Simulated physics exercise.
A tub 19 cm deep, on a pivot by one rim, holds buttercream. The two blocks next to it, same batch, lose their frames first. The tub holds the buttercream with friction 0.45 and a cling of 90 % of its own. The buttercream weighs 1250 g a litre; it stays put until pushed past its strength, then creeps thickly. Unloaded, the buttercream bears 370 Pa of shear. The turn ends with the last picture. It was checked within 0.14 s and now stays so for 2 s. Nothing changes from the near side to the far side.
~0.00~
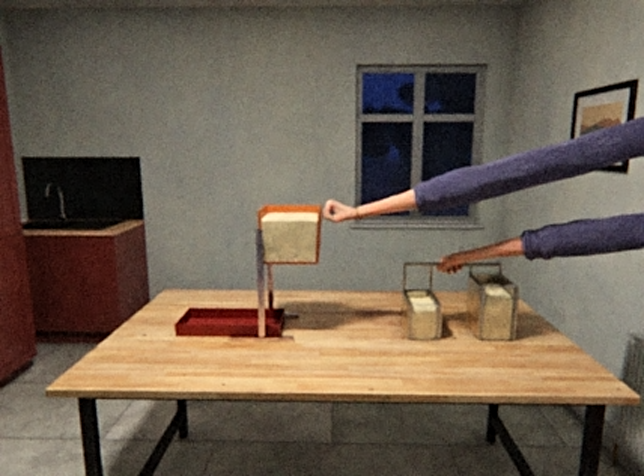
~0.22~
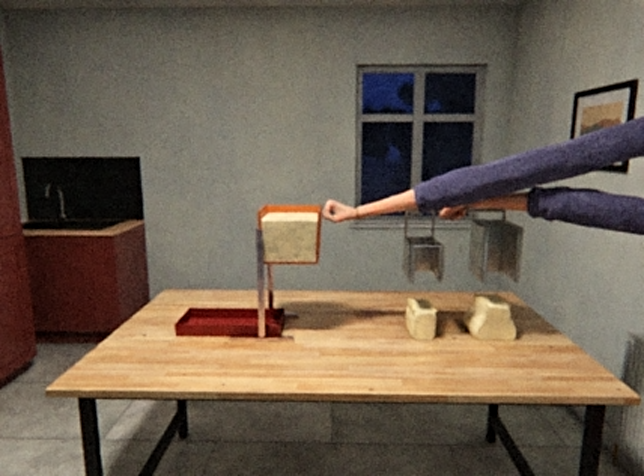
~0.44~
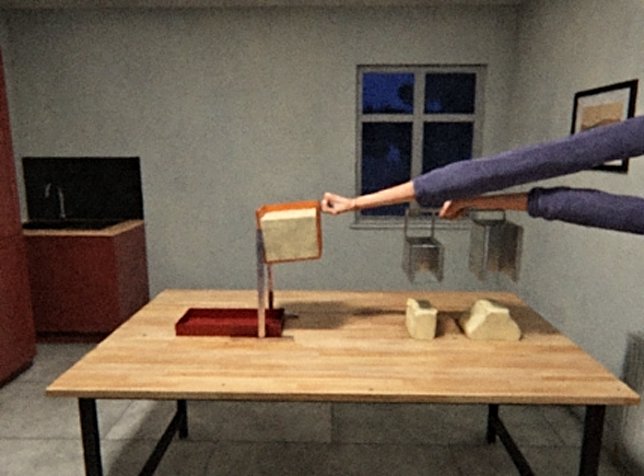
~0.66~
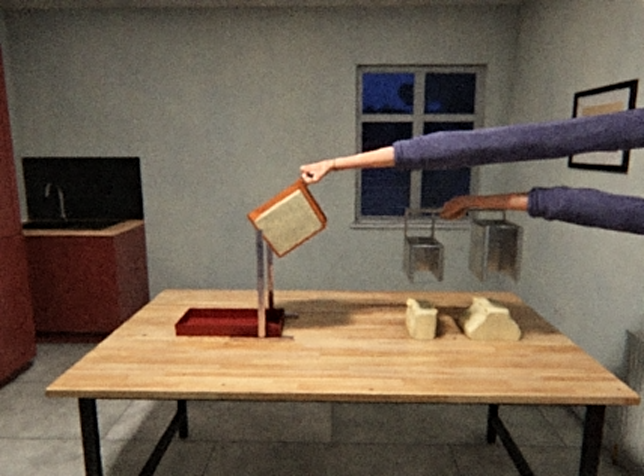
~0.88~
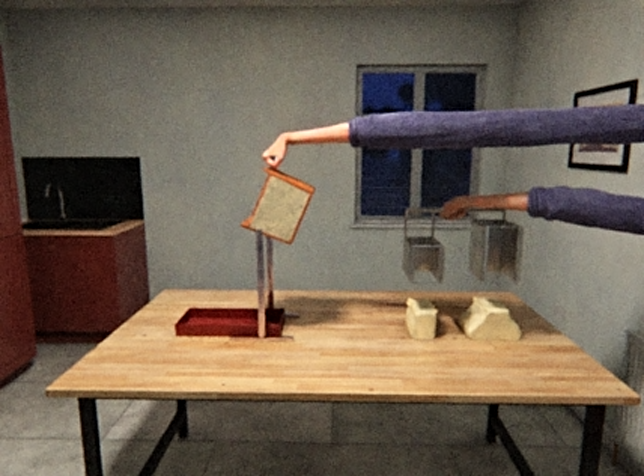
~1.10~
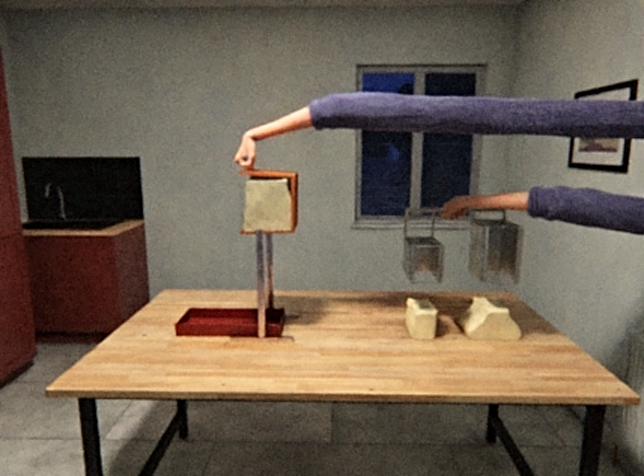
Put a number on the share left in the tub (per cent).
Expect roughly 46 %.
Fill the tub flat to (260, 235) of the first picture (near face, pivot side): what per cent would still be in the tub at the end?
In that case some 85 per cent.
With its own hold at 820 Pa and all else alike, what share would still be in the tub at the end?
Then about 100 %.
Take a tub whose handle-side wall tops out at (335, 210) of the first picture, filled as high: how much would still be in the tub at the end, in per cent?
In that case some 35 per cent.
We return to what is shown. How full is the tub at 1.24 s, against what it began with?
Near 85 %.
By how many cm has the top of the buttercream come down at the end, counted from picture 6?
About 10 cm.
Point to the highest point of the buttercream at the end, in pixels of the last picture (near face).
At about (272, 207).
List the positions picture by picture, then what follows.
The first picture shows handle-side rim at (318, 212), tilt 0 degrees; top of the buttercream at (266, 220); blocks stand 11 cm, 18 cm (left to right).
The second picture shows handle-side rim at (318, 212), tilt 0 degrees; top of the buttercream at (266, 220); blocks stand 11 cm, 14 cm (left to right).
The third picture shows handle-side rim at (315, 207), tilt 6 degrees; top of the buttercream at (311, 216); blocks stand 11 cm, 12 cm (left to right).
The fourth picture shows handle-side rim at (296, 183), tilt 34 degrees; top of the buttercream at (298, 193); blocks stand 11 cm, 12 cm (left to right).
The fifth picture shows handle-side rim at (263, 171), tilt 67 degrees; top of the buttercream at (271, 178); blocks stand 11 cm, 12 cm (left to right).
The sixth picture shows handle-side rim at (240, 174), tilt 89 degrees; top of the buttercream at (283, 180); blocks stand 11 cm, 12 cm (left to right).
After 1.24 s, the tub is at 89 degrees and holds 85 %.
After 1.41 s, the tub is at 89 degrees and holds 57 %.
After 1.58 s, the tub is at 89 degrees and holds 47 %.
After 1.75 s, the tub is at 89 degrees and holds 46 %.
After 3.10 s, at the end, the tub is at 89 degrees and holds 46 %.
